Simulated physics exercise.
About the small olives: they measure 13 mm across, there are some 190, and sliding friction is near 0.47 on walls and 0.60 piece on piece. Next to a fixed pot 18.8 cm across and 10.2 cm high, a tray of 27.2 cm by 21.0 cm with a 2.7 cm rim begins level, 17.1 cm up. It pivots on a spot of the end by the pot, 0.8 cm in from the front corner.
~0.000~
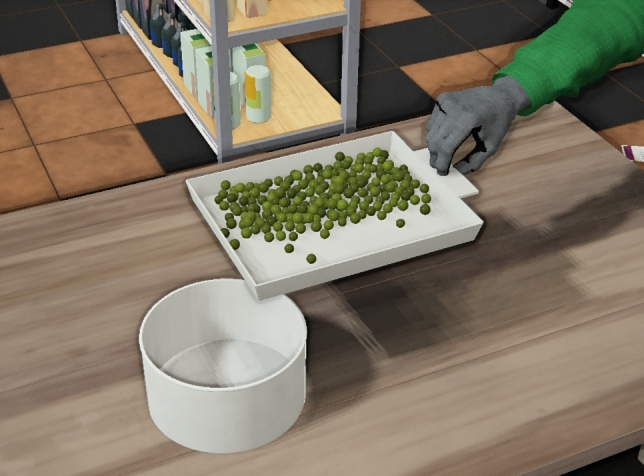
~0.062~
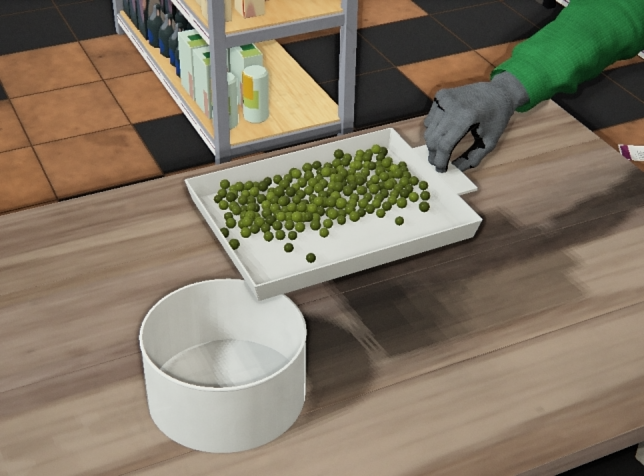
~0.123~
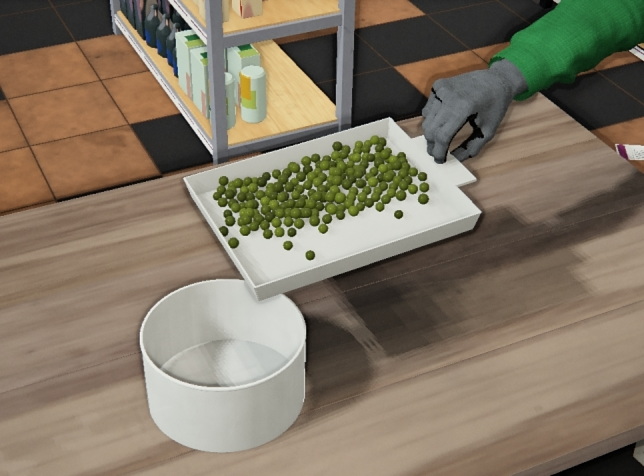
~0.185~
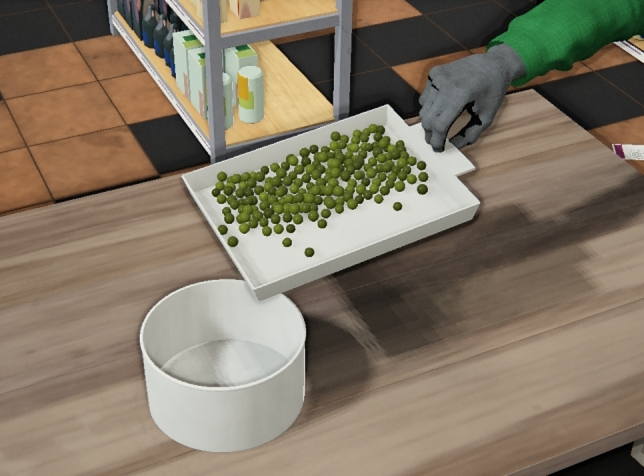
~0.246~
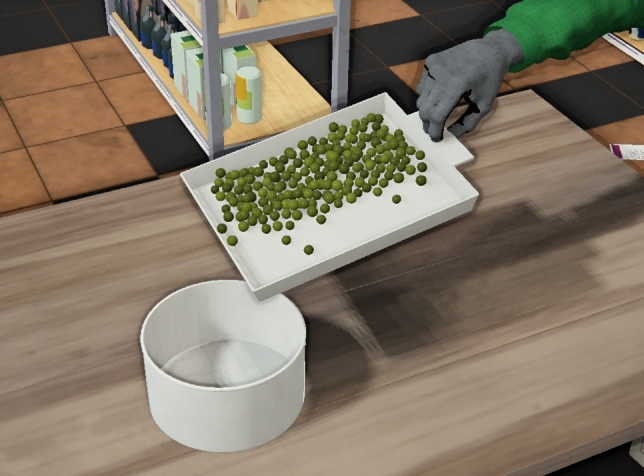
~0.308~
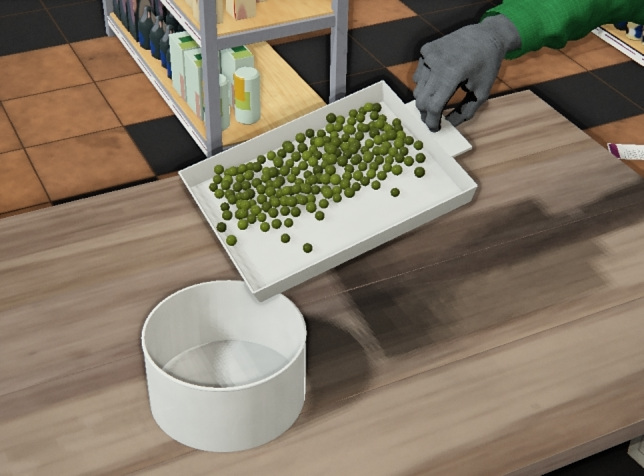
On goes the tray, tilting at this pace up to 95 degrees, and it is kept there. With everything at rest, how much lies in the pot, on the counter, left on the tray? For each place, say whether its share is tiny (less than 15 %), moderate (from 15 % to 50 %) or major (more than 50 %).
Shares - pot: Major, counter: Moderate, tray: Tiny.
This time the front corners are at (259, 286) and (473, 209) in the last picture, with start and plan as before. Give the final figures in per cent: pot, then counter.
Split: Pot = 25, counter = 75.
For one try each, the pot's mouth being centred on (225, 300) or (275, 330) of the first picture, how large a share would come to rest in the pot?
Some 5 and 25 per cent.
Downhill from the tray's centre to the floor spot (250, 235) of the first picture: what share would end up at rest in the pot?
About 50 per cent.
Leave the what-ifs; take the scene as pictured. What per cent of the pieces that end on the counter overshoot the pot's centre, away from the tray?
I'd put it close to 100 per cent.
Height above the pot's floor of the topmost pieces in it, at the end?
Some 4.0 cm above the floor.
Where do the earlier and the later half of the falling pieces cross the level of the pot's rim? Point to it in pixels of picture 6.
The first half passes near (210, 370) and the second half near (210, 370).
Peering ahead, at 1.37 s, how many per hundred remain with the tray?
Estimate: About 95 percent.
Then, at 0.94 s, tilt 52 degrees; the tray holds 100 %, the pot 0 %.
After 1.37 s, tilt 78 degrees; the tray holds 95 %, the pot 5 %.
After 1.87 s, tilt 95 degrees; the tray holds 10 %, the pot 55 %.
By 2.8 s all is still; pot 75 %, counter 25 %, tray 0 %.
